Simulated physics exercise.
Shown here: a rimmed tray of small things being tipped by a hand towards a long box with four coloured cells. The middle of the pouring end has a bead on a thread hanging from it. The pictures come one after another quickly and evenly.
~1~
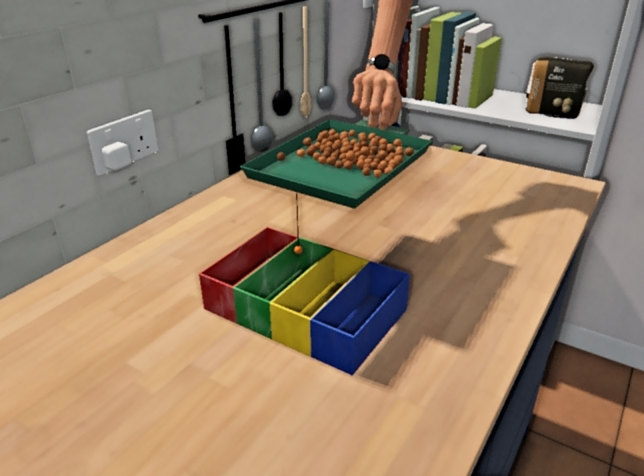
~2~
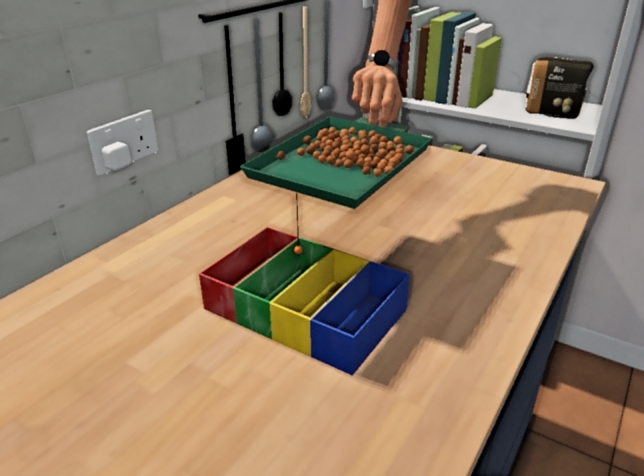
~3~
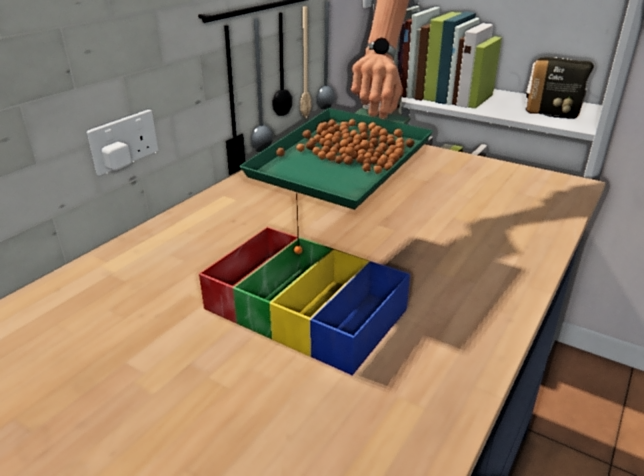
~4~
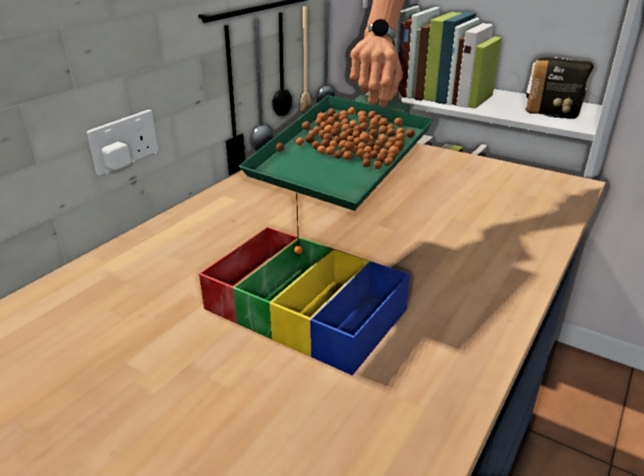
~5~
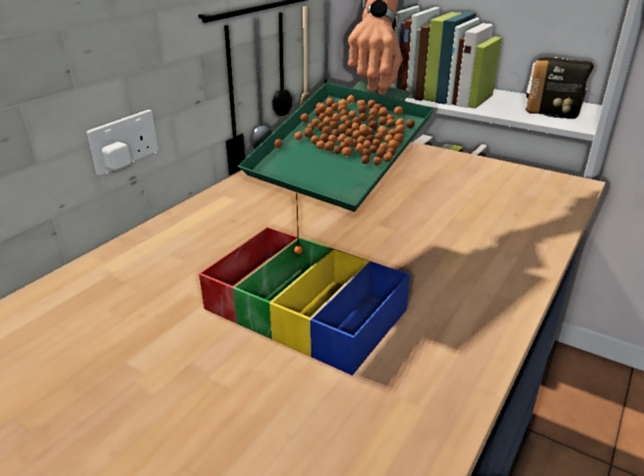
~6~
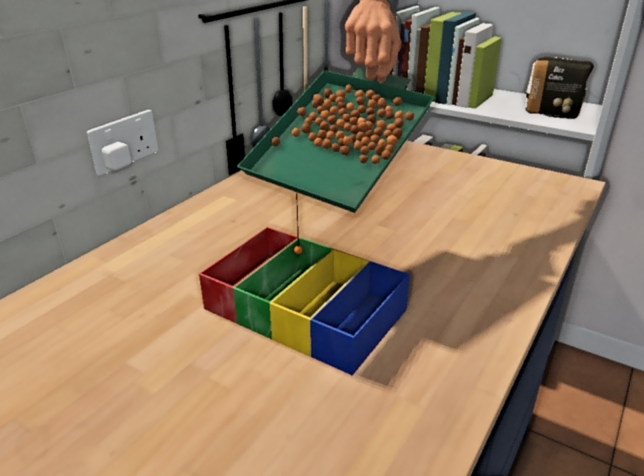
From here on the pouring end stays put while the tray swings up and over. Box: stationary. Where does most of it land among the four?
Most of it lands in the yellow cell.
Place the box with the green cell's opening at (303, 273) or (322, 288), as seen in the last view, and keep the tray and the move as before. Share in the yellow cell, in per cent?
40 %, 20 %.
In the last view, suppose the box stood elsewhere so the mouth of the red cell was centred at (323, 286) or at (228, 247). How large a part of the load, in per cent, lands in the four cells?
Close to 60 per cent, followed by close to 90 per cent.
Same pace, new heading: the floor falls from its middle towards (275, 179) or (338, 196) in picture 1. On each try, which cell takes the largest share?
The first time it is red, and the second time it is the cell in yellow.
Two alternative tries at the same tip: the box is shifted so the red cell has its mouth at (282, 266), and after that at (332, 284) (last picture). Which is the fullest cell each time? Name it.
It would be the green cell the first time and the red one the second time.
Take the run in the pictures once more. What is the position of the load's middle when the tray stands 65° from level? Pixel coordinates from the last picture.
The load is centred around (316, 198).
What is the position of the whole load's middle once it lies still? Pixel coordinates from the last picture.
It settles centred around (304, 321).
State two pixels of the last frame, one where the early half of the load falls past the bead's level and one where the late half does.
At about (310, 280), then at (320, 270).
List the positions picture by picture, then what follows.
The first frame shows corners of the pouring end (247, 166) and (355, 195), level; middle of the load (352, 154), hazelnuts; bead on its thread (299, 250); red cell (218, 295); green cell (253, 310); yellow cell (291, 326); blue cell (332, 343).
The second frame shows corners of the pouring end (247, 166) and (355, 196), level; middle of the load (352, 152).
The third frame shows corners of the pouring end (246, 165) and (355, 197), tipped barely, lowest at the right corner; middle of the load (352, 147).
The fourth frame shows corners of the pouring end (245, 165) and (354, 199), tipped a little, lowest at the right corner; middle of the load (351, 140).
The fifth frame shows corners of the pouring end (245, 165) and (354, 201), tipped clearly, lowest at the right corner; middle of the load (356, 127).
The sixth frame shows corners of the pouring end (244, 165) and (353, 203), tipped clearly, lowest at the right corner; middle of the load (354, 121), roughly a third on the move; red cell (218, 295); green cell (253, 310); yellow cell (291, 326); blue cell (332, 343).
Just after the last frame, tray tipped steeply; roughly two thirds on the tray; about a tenth in the yellow cell; just a few in the green cell; just a few in the blue cell; roughly a quarter falling or outside the box.
A moment on, tray tipped past a quarter turn; about a tenth on the tray; roughly a third in the yellow cell; roughly a quarter in the blue cell; roughly a quarter in the green cell; just a few in the red cell; roughly a quarter falling or outside the box.
Further on, tray tipped past a quarter turn; roughly a third in the yellow cell; roughly a quarter in the green cell; roughly a quarter in the blue cell; about a tenth in the red cell; about a tenth falling or outside the box.
When it is over, tray tipped past a quarter turn; roughly a third in the yellow cell; roughly a quarter in the green cell; roughly a quarter in the blue cell; about a tenth in the red cell; about a tenth outside the box.
